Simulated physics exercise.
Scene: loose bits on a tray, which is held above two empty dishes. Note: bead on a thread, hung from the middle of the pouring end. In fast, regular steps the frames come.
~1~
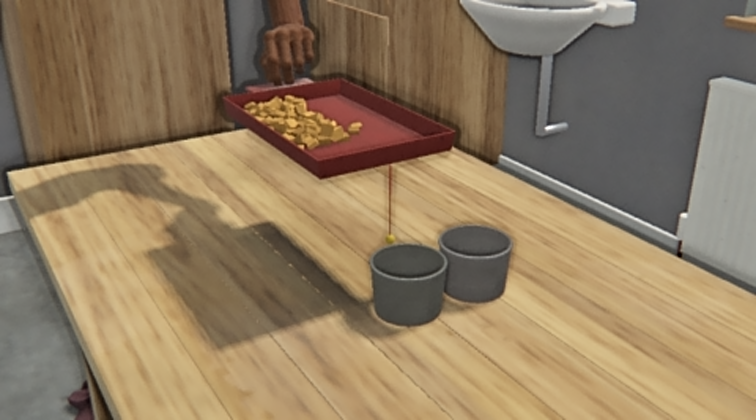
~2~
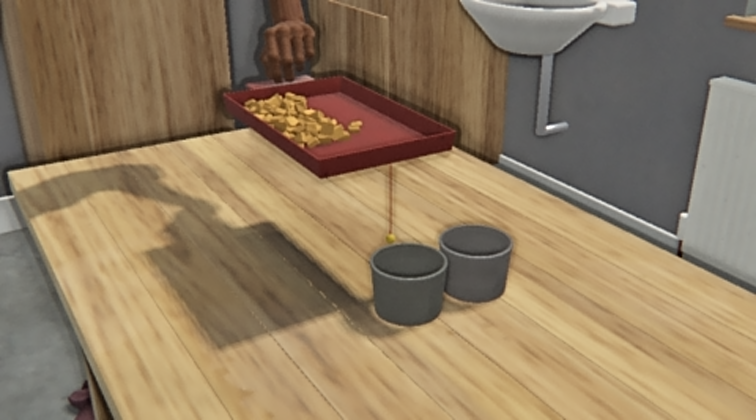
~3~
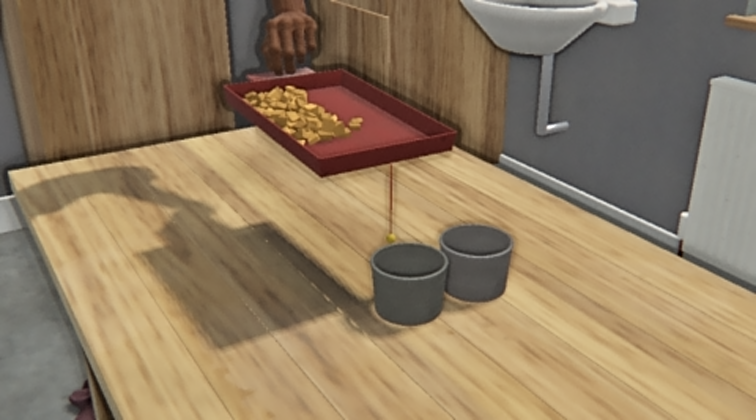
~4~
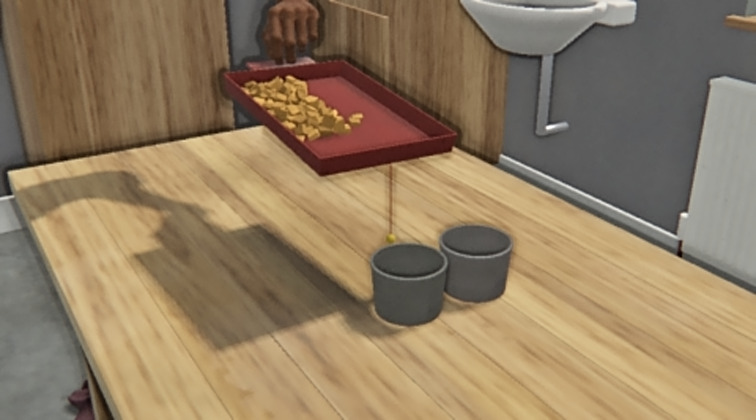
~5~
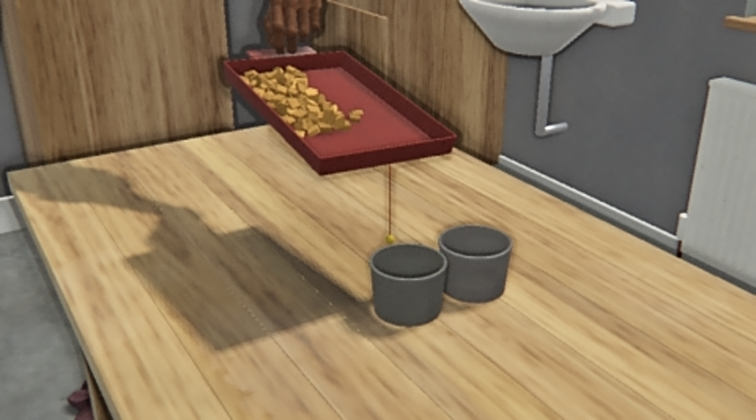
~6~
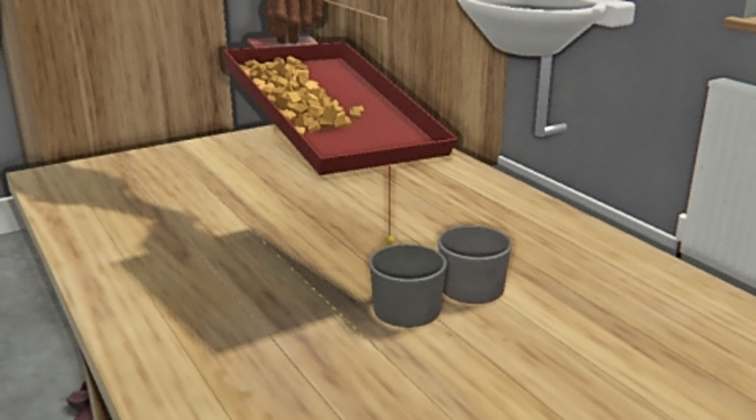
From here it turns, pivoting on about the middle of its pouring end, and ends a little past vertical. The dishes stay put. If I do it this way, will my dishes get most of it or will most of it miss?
The dishes get most of it.
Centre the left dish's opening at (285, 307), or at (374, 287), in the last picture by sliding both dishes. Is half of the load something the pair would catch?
With the first shift the pair saves less than a half; with the second, beyond half.
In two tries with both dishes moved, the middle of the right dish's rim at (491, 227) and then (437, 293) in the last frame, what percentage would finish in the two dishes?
Trial 1 around 50 percent, trial 2 around 0 percent.
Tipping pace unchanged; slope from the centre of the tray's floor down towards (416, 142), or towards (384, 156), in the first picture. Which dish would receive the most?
At the first place the right dish, at the second the left one.
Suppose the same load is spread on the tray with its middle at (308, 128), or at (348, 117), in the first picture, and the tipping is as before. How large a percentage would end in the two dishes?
Close to 70 %, followed by close to 70 %.
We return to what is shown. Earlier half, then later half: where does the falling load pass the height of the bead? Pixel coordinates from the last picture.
Around (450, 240), followed by around (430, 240).
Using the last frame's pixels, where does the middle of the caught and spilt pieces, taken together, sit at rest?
Once it all stops, the middle lies near (434, 301).
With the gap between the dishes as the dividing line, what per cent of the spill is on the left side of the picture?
50 in a hundred, roughly.
Shortly afterwards, tray tipped steeply; the whole lot on the tray.
Next, tray tipped right over; the bulk on the tray; only a few in the left dish; a little in the right dish; a little outside both.
Some moments later, tray tipped past a quarter turn; near a third in the left dish; near a third in the right dish; near a third outside both.
In the end, tray tipped past a quarter turn; near a third in the left dish; near a third in the right dish; near a third outside both.
